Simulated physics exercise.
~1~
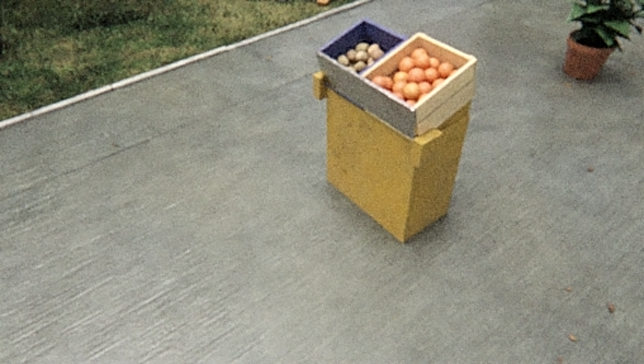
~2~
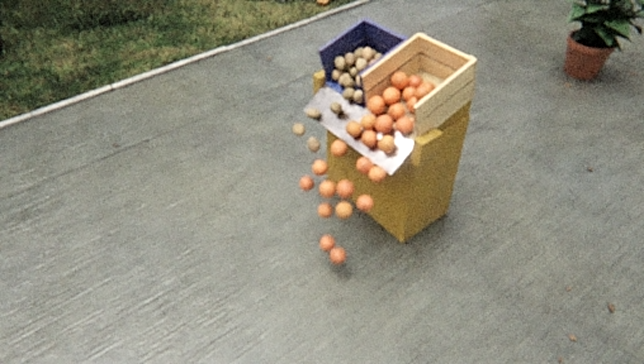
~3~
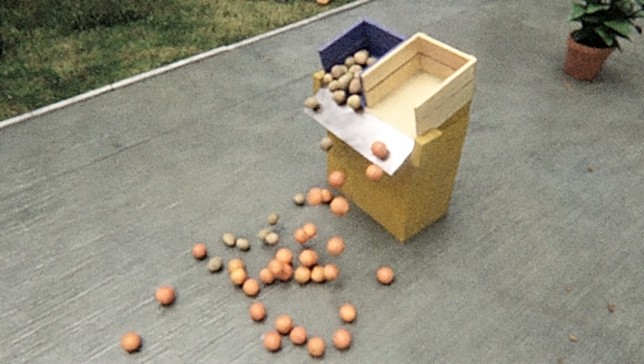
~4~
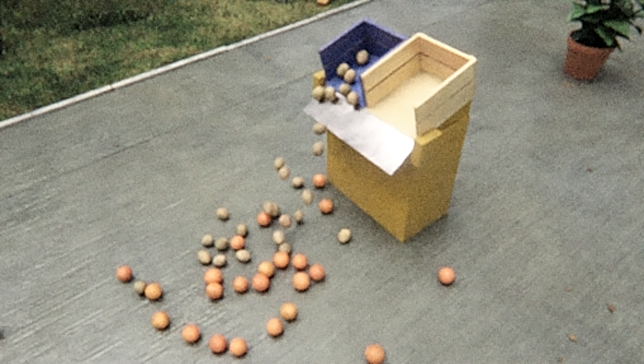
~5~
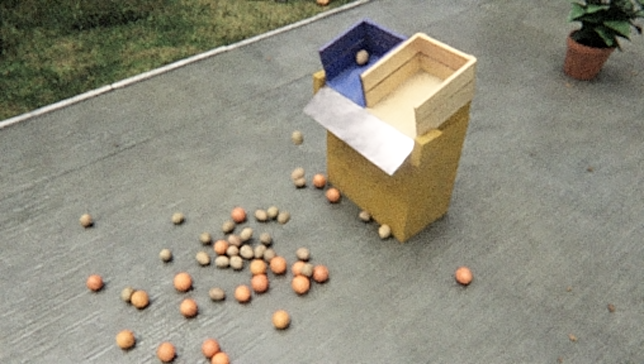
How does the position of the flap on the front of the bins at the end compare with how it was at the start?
At the start the flap was leaning up across the front of the bins, holding the load in. By the end it had swung over and was upside down, sloping outward below the open fronts.
